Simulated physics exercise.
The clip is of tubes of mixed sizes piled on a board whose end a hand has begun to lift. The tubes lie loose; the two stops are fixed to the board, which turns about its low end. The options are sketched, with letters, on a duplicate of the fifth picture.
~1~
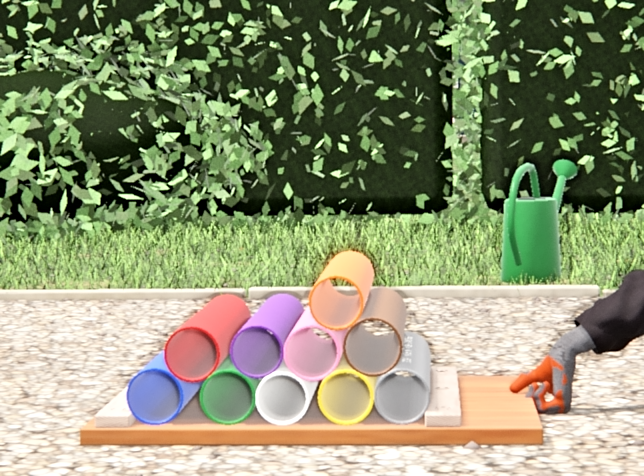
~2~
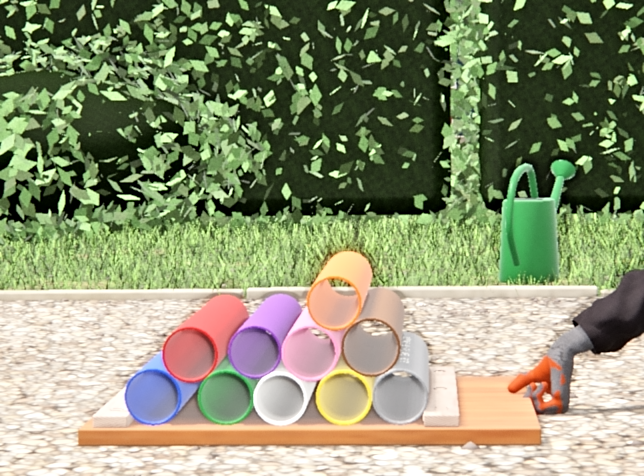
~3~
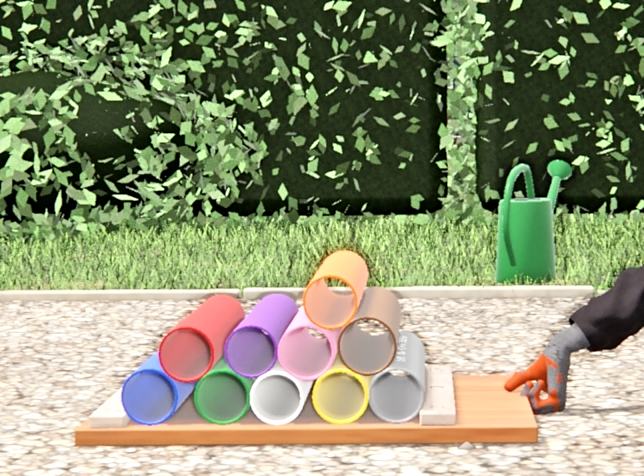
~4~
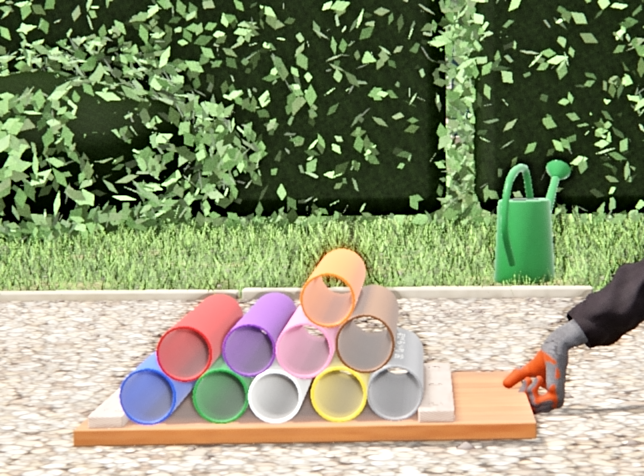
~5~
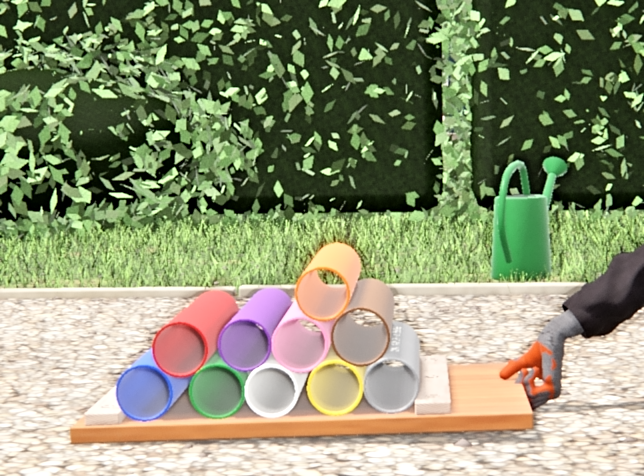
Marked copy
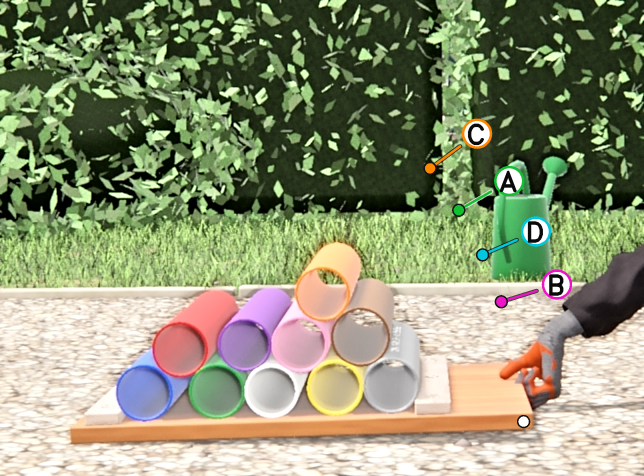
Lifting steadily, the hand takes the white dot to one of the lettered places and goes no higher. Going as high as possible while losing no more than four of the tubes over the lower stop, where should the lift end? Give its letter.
Stop at D.
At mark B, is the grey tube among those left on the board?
Yes.
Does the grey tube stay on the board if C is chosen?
No, with C.
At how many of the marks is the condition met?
The number is two.
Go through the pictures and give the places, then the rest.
Green tube (228, 397); white tube (283, 399); yellow tube (346, 397), in the first picture.
Yellow tube (344, 397); grey tube (400, 397), in the second picture.
Board (315, 402); grey tube (397, 396); brown tube (367, 346), in the third picture.
Board (314, 400); blue tube (148, 396); green tube (221, 396), in the fourth picture.
Board (311, 394); blue tube (144, 393); green tube (218, 391), in the fifth picture.
On the marked copy, A at (459, 210); B at (501, 302); C at (430, 169); D at (483, 255); the white dot at (523, 421).
Following D. Soon after the start, board at 15°.
Later, board at 23°.
In the end, board at 23°, none over the low batten.
As for the rest, A ten over the low batten; B none over the low batten; C ten over the low batten.
